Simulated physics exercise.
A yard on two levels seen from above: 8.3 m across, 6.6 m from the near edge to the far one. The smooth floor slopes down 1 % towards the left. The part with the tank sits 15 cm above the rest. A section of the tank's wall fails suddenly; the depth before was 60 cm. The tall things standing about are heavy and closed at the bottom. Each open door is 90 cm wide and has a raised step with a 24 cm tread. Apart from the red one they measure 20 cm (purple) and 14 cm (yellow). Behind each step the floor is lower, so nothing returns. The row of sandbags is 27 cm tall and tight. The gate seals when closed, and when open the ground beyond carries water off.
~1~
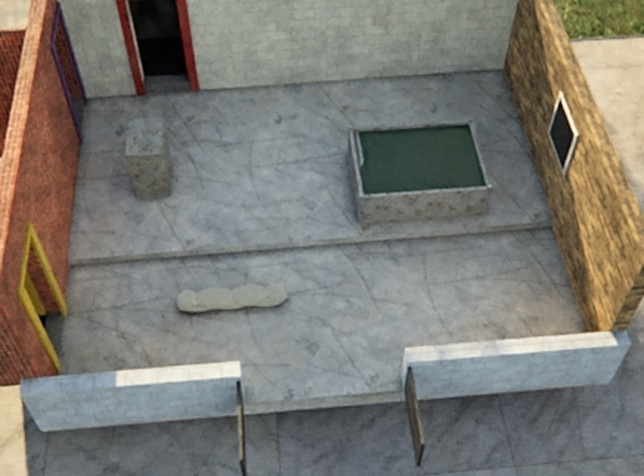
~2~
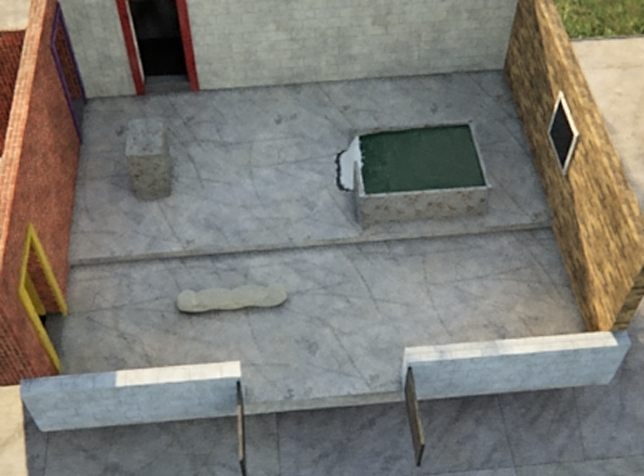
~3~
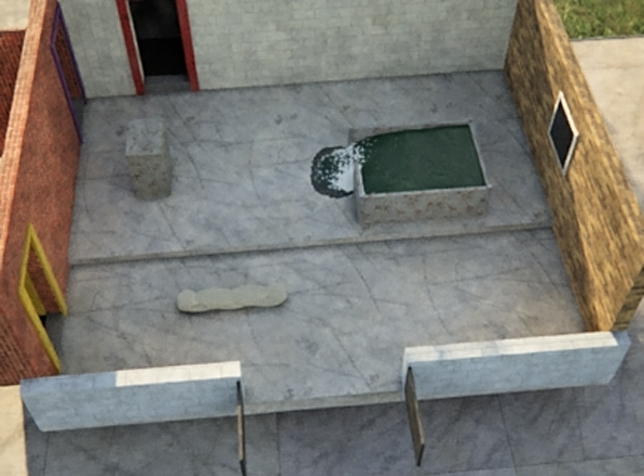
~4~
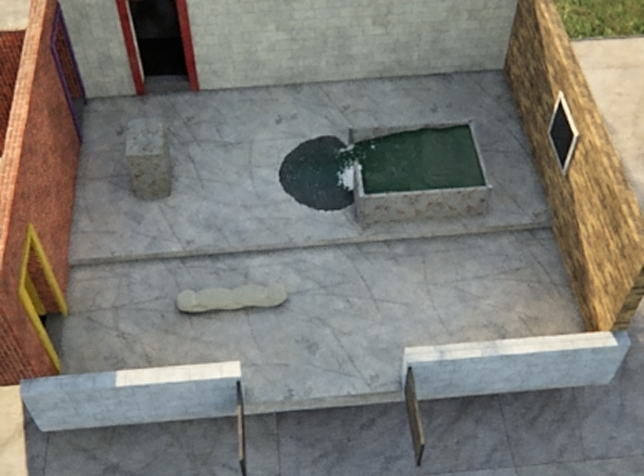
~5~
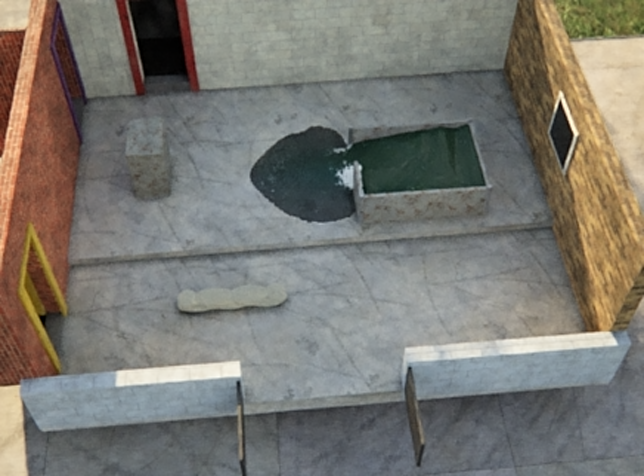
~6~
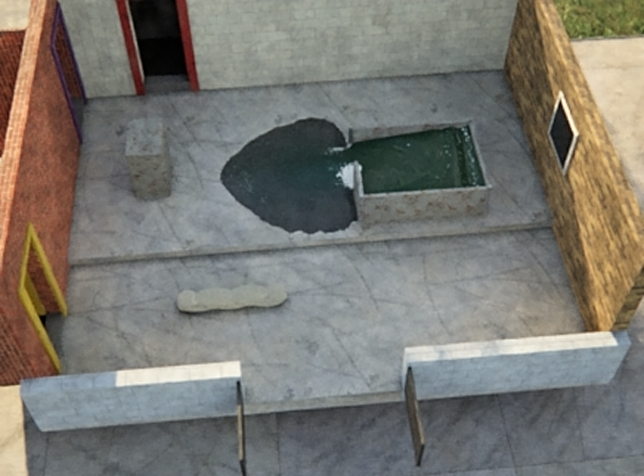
The clip shows a walled yard with a raised stone tank of dark green water; water bursts from the tank's left side and spreads leftward across the grey floor in a widening dark pool, while the level inside drops slightly.
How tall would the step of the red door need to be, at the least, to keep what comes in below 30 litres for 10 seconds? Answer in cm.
At least 7 cm or so.
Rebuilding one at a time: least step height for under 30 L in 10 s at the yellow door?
About 8.5 cm at yellow.
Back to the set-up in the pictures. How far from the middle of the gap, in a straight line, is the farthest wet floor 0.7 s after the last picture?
Roughly 4.0 m.
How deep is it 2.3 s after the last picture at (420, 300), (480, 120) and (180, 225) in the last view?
About 0, 0 and 4 cm.
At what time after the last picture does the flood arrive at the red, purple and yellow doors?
Red 1.2 s, purple 1.4 s, yellow 2.2 s.
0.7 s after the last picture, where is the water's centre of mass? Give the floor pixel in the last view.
Near (374, 178).
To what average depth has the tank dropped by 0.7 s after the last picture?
About 43 cm.
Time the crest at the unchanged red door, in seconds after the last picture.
Near 4.5 s.
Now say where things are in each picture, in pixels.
The tank at (418, 160) is whole and still, 60 cm deep; the red door at (161, 52) is dry, in the first frame.
The front is at (342, 187), 0.2 m from the gap at (354, 164); 0.1 m2 of floor is wet, 60 cm left at the back, in the second frame.
The front is at (315, 181), 0.7 m from the gap at (354, 165); 0.6 m2 of floor is wet, 60 cm left at the back, in the third frame.
The gap is at (354, 165), the front 1.3 m out at (285, 183); the back of the tank holds 60 cm, in the fourth frame.
Water pours out at (354, 164) and has run 1.8 m, to (254, 178); about 4 cm deep outside, 59 cm at the back, in the fifth frame.
The gap is at (354, 164), the front 2.3 m out at (227, 183); the back of the tank holds 53 cm; the red door at (161, 52), 4.2 m from the gap, is still 2.3 m from the nearest water, in the sixth frame.
Then, 0.7 s after the last picture water covers 20 % of the floor, deepest (32 cm) near (346, 164); it has not reached the red door.
Then, 2.3 s after the last picture water covers 35 % of the floor, deepest (30 cm) near (95, 101); 9 cm at the red door, 0 litres in over its 22 cm step.
Then, 9.3 s after the last picture water covers 65 % of the floor, deepest (14 cm) near (55, 406); 7 cm at the red door, 0 litres in over its 22 cm step.
At the red door as built, the water peaked near 12 cm, 4.7 s after the last picture.
With a step of 6 cm, 45 litres would have come in within the 10 s; with 8 cm, 18 litres. So under 30 litres takes about 7 cm.
